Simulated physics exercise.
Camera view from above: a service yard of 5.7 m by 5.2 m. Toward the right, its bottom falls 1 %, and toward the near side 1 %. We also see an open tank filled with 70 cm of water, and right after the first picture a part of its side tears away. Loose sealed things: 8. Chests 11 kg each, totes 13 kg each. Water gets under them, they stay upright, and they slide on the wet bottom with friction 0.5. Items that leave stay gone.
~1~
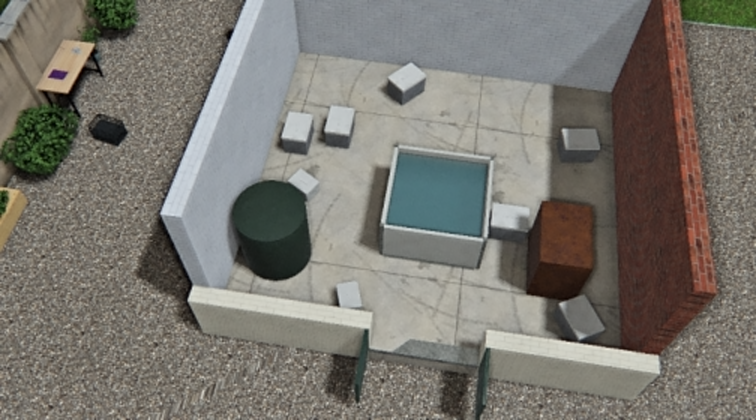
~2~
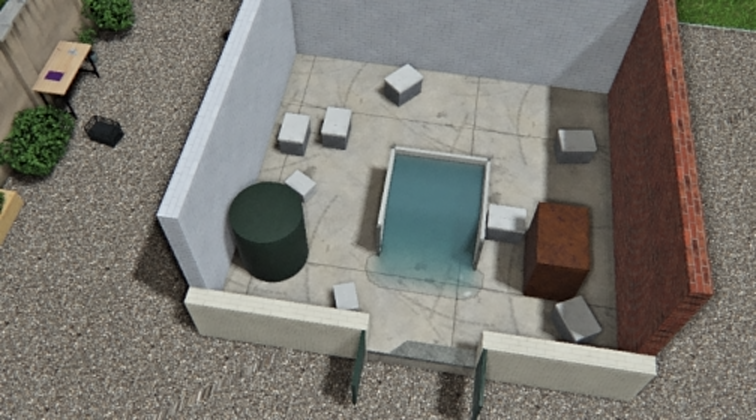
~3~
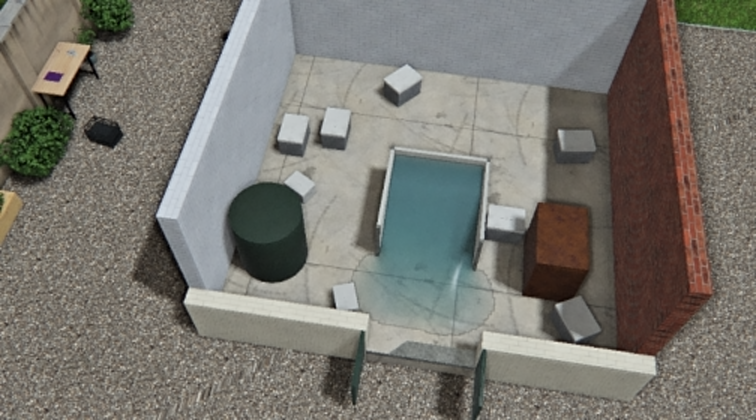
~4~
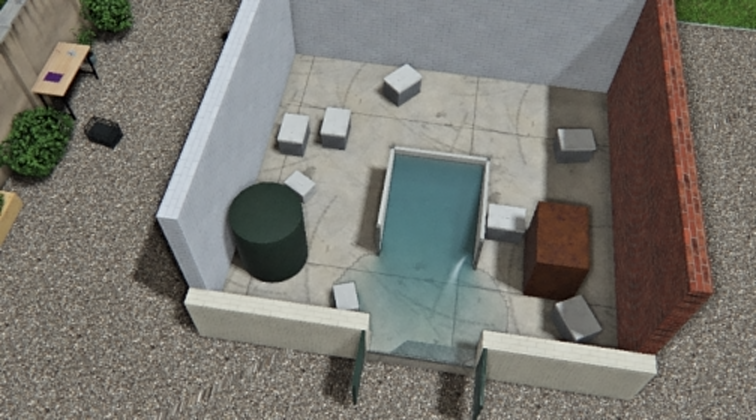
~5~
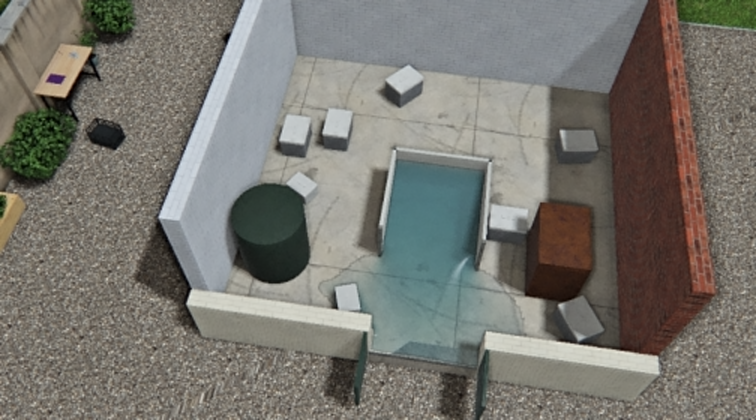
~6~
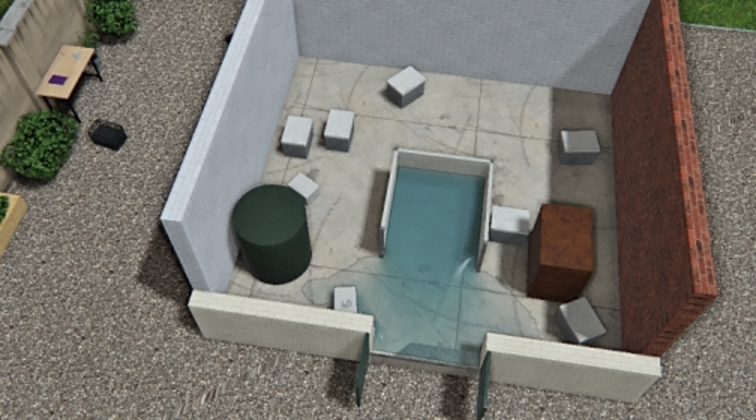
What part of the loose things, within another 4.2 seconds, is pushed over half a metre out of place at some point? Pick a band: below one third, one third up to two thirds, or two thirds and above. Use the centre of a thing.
The share is below one third.
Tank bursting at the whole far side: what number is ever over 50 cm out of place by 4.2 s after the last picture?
Count: 4.
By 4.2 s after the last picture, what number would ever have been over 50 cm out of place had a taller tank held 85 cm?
The answer would then be 2.
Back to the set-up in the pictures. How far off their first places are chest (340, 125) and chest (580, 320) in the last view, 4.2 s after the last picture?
Distances: 0 cm; 200 cm.
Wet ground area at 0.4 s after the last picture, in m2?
My estimate is roughly 6.5 m2.
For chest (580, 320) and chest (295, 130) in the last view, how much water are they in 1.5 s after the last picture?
I'd estimate 5 cm for the first and 0 cm for the second.
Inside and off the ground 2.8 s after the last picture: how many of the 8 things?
Of them, 1.
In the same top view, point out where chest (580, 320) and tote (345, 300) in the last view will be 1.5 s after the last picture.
First near (603, 293), second near (258, 288).
Then, 0.4 s after the last picture 0 of 8 are over 50 cm from their spots; 0 afloat.
Then, 1.5 s after the last picture 2 of 8 are over 50 cm from their spots; 0 afloat.
Then, 2.8 s after the last picture 2 of 8 are over 50 cm from their spots; 1 afloat.
Then, 4.2 s after the last picture 2 of 8 are over 50 cm from their spots, and 2 have been at some point; 0 afloat.
